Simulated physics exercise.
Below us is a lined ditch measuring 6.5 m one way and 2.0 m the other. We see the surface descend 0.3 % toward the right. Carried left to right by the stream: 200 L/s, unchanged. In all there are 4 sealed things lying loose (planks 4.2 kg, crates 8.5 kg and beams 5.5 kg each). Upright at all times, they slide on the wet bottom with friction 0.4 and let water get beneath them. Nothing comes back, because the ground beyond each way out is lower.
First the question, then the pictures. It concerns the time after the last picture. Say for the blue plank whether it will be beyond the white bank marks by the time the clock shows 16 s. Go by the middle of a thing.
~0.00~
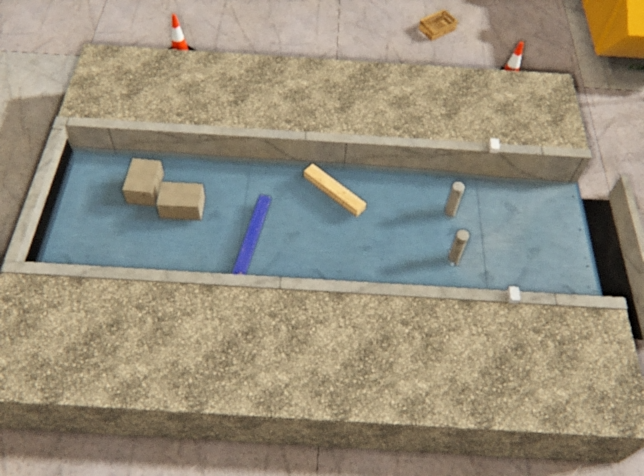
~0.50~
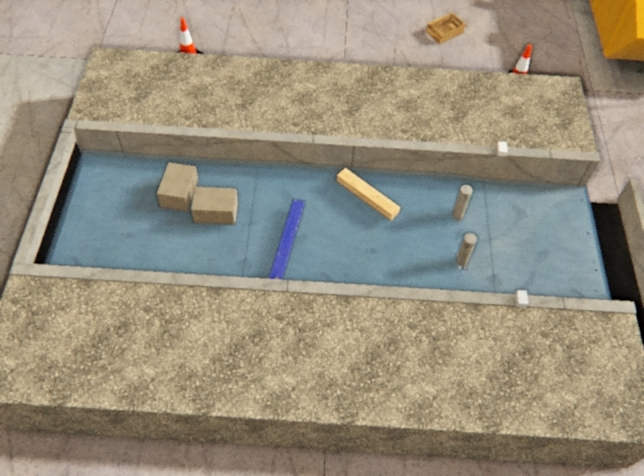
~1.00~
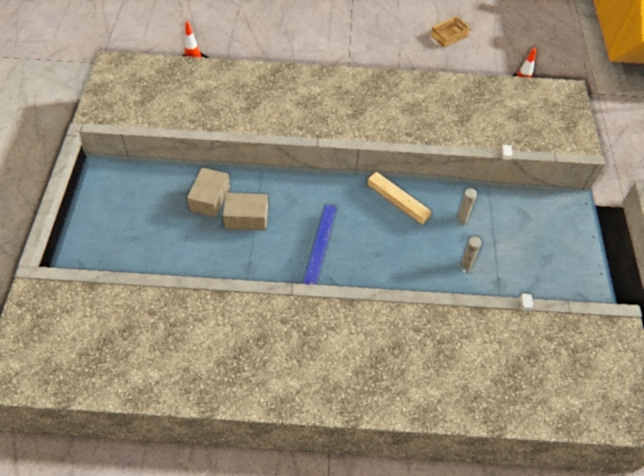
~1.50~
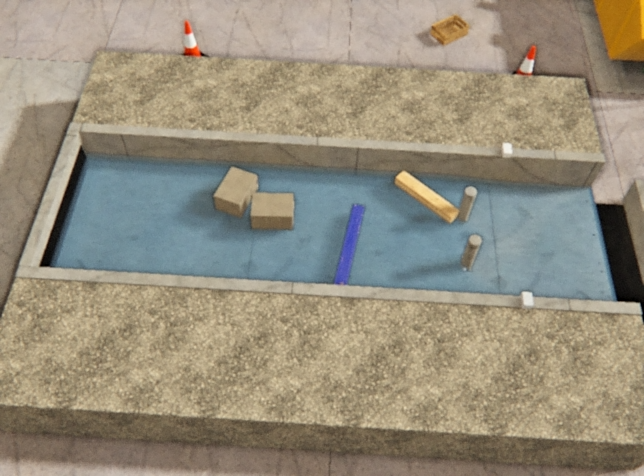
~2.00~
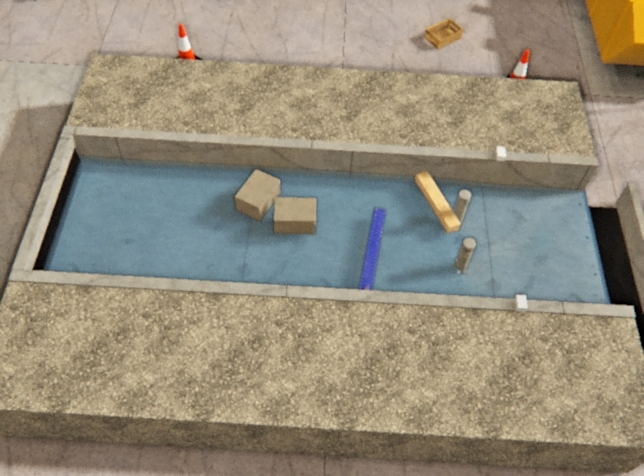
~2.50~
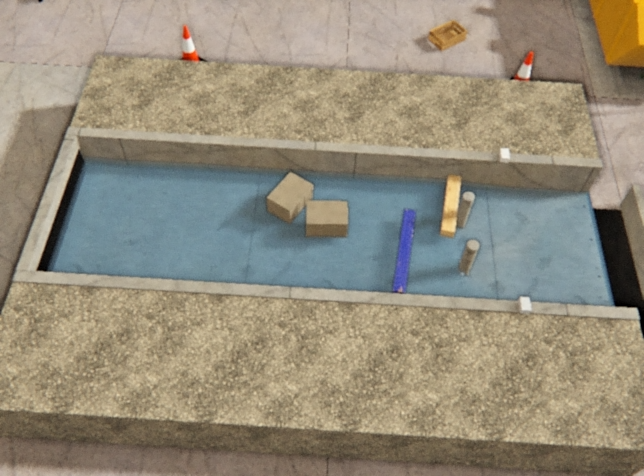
Fails.
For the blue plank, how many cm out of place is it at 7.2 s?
I'd guess some 250 cm by then.
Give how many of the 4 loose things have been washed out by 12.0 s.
2.
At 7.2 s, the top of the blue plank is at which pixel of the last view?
(452, 247), give or take.
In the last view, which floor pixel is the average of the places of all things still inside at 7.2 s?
I'd put it close to (437, 246) in the last view.
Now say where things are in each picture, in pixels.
The first picture shows the blue plank at (252, 235), afloat; 14 cm deep round most things; 0 of 4 have shifted.
The second picture shows the blue plank at (287, 239), afloat, 34 cm from its start; 15 cm deep round most things; 4 of 4 have shifted.
The third picture shows the blue plank at (320, 244) floats, 68 cm from its start; about 1770 L in view; 4 of 4 have shifted.
The fourth picture shows the blue plank at (350, 244) floats, 103 cm from its start; 15 cm deep round most things; 4 of 4 have shifted.
The fifth picture shows the blue plank at (373, 248) floats, 138 cm from its start; 15 cm deep round most things; 4 of 4 have shifted.
The sixth picture shows the blue plank at (405, 249) floats, 172 cm from its start; about 1760 L in view; 4 of 4 have shifted.
After 3.5 s the blue plank is near (448, 248), 2.2 m from its start, afloat; 0 of 4 are over the mark; 4 afloat.
After 7.2 s the blue plank is near (452, 247), 2.3 m from its start, afloat; 2 of 4 are over the mark; 2 afloat.
After 12.0 s the blue plank is near (452, 247), 2.3 m from its start, afloat; 2 of 4 are over the mark; 2 afloat.
After 16.0 s the blue plank is near (452, 247), 2.3 m from its start, afloat; 2 of 4 are over the mark; 2 afloat.
